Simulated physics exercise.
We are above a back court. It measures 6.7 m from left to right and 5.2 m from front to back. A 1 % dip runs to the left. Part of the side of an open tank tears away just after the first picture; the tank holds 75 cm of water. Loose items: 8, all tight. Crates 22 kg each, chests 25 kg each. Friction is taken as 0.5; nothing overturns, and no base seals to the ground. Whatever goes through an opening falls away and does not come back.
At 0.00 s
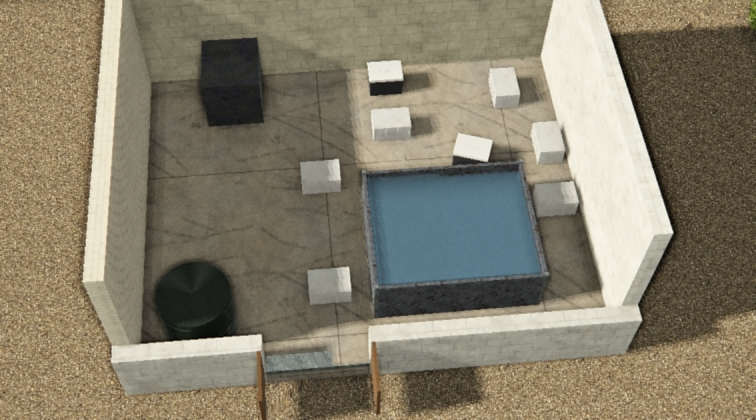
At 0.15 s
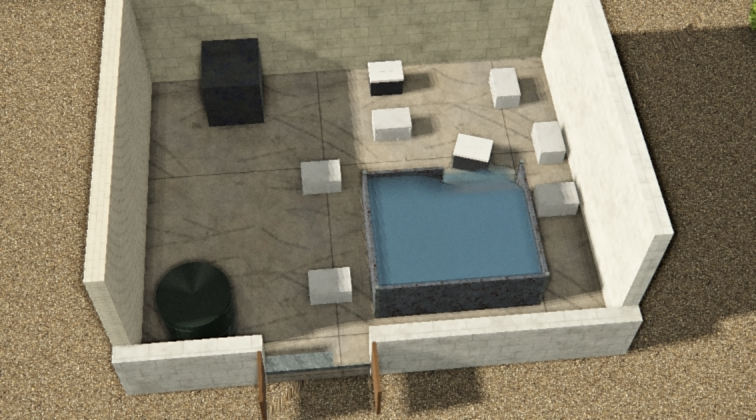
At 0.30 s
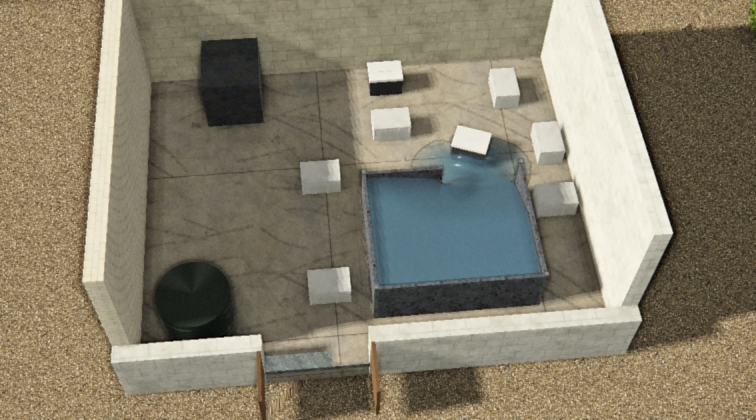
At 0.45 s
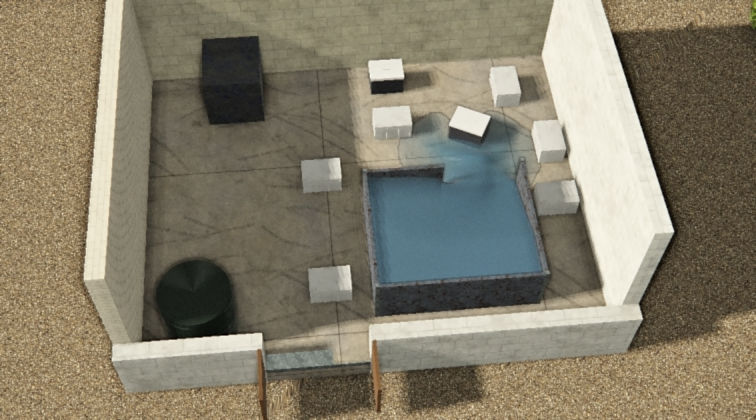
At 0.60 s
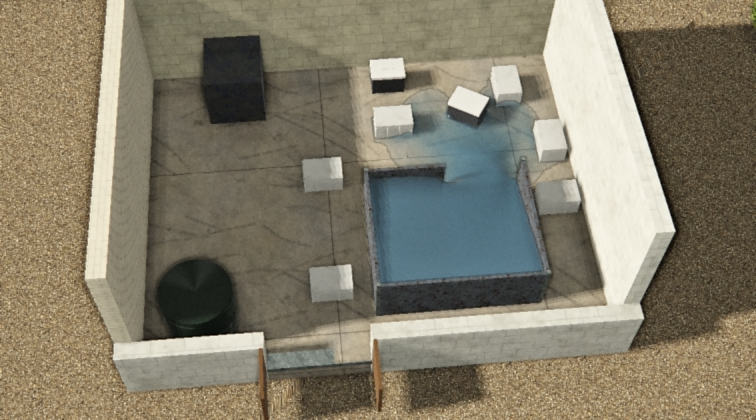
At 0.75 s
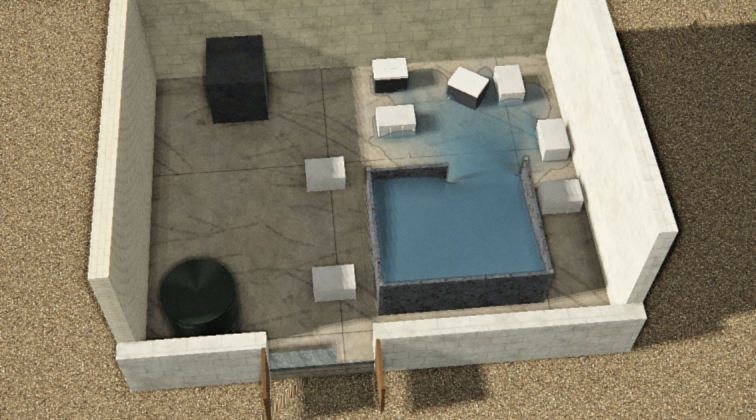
Water and one white box move in a pale-walled court seen from high above, its floor grey at left and tan at right. A dark box stands at back left, a dark round container at front left, and other white boxes sit around a dark-rimmed blue tank. The tank's far side opens, water spreads backward, and the nearby box slides toward the back wall, turning, while the others stay put and the view shifts slightly.
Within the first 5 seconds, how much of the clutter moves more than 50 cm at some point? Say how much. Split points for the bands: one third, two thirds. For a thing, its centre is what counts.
It does not fall below two thirds.
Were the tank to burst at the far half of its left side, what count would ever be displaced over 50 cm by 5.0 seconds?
Then it comes to 1.
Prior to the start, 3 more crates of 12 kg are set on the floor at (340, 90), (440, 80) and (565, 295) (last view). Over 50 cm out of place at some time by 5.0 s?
The first comes out beyond the limit, the second beyond the limit, the third within the limit.
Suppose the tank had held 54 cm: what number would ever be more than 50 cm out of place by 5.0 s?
I count 6 of them in that case.
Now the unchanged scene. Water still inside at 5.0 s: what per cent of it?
Around 100 per cent of the water is still in there.
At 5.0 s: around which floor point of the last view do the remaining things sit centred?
About (370, 206).
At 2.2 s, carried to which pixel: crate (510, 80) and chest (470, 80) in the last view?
Around (510, 50) and (467, 43).
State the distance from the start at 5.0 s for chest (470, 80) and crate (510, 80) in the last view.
In that order: 300 cm, 150 cm.
After 1.1 s 1 of 8 are over 50 cm from their spots; 0 afloat.
After 2.2 s 2 of 8 are over 50 cm from their spots; 2 afloat.
After 3.5 s 5 of 8 are over 50 cm from their spots; 3 afloat.
After 5.0 s 6 of 8 are over 50 cm from their spots, and 6 have been at some point; 4 afloat.
